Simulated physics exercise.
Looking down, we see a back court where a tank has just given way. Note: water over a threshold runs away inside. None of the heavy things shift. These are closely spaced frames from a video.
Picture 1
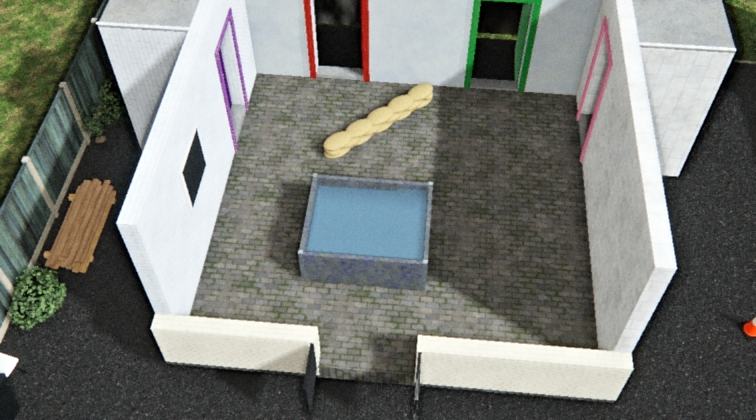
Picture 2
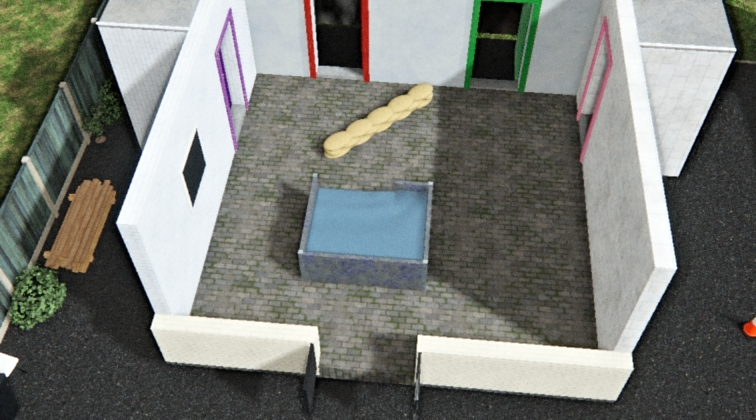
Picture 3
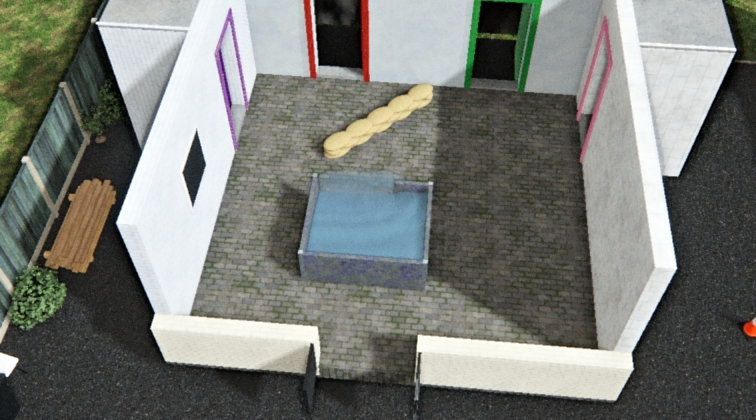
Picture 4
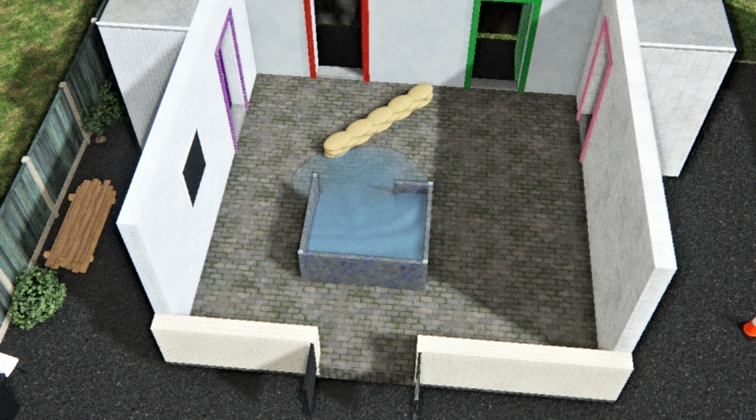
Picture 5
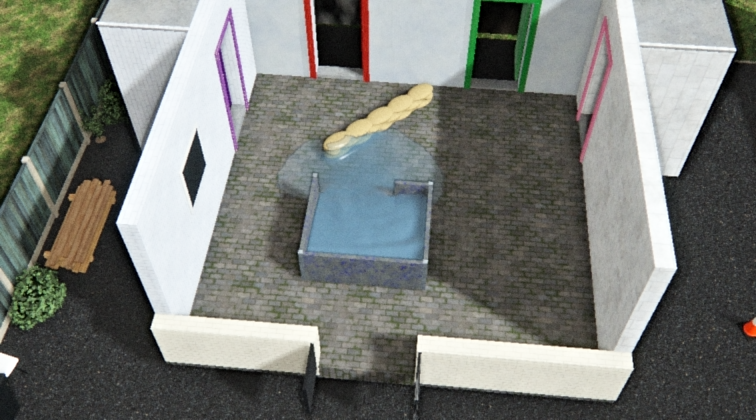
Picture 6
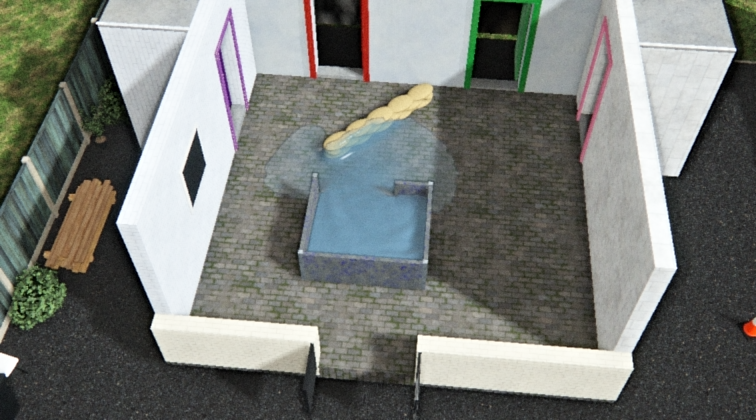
Water poured out of an open tank through a gap in its far side and spread across the paved court, fanning out around the near end of a lumpy, pale barrier on the ground.
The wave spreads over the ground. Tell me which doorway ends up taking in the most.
That would be the green doorway.
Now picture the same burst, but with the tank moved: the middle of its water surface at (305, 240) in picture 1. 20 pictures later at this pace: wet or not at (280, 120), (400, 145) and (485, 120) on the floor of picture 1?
Point by point, the spots are hit, hit and hit.
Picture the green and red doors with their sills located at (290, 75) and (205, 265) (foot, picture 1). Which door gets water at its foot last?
The door marked red, as far as I can tell.
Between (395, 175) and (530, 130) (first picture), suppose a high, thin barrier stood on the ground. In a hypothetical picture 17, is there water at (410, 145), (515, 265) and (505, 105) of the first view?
One by one: Submerged, unwetted, submerged.
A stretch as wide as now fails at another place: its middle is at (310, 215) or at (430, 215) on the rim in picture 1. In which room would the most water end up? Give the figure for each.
Case one gives the red door and case two gives the door marked green.
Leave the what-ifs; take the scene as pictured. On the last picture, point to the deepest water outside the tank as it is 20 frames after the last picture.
Estimated pixel: (569, 96).
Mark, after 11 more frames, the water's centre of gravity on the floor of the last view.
The water centres close to (378, 176).
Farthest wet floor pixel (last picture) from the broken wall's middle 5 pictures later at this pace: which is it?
Estimated pixel: (492, 90).
A moment on, water covers 25 % of the floor; green door not reached, pink door not reached, red door not reached, purple door wet at the sill, nothing in.
Next, water covers 35 % of the floor; green door some in, pink door not reached, red door not reached, purple door a trickle in.
Then, water covers 50 % of the floor; green door a lot in, pink door wet at the sill, nothing in, red door wet at the sill, nothing in, purple door a trickle in.
Later, water covers 75 % of the floor; green door a lot in, pink door a trickle in, red door wet at the sill, nothing in, purple door a trickle in.
In the end, water covers 95 % of the floor; green door a lot in, pink door a trickle in, red door wet at the sill, nothing in, purple door a trickle in; the green door has let in the most.
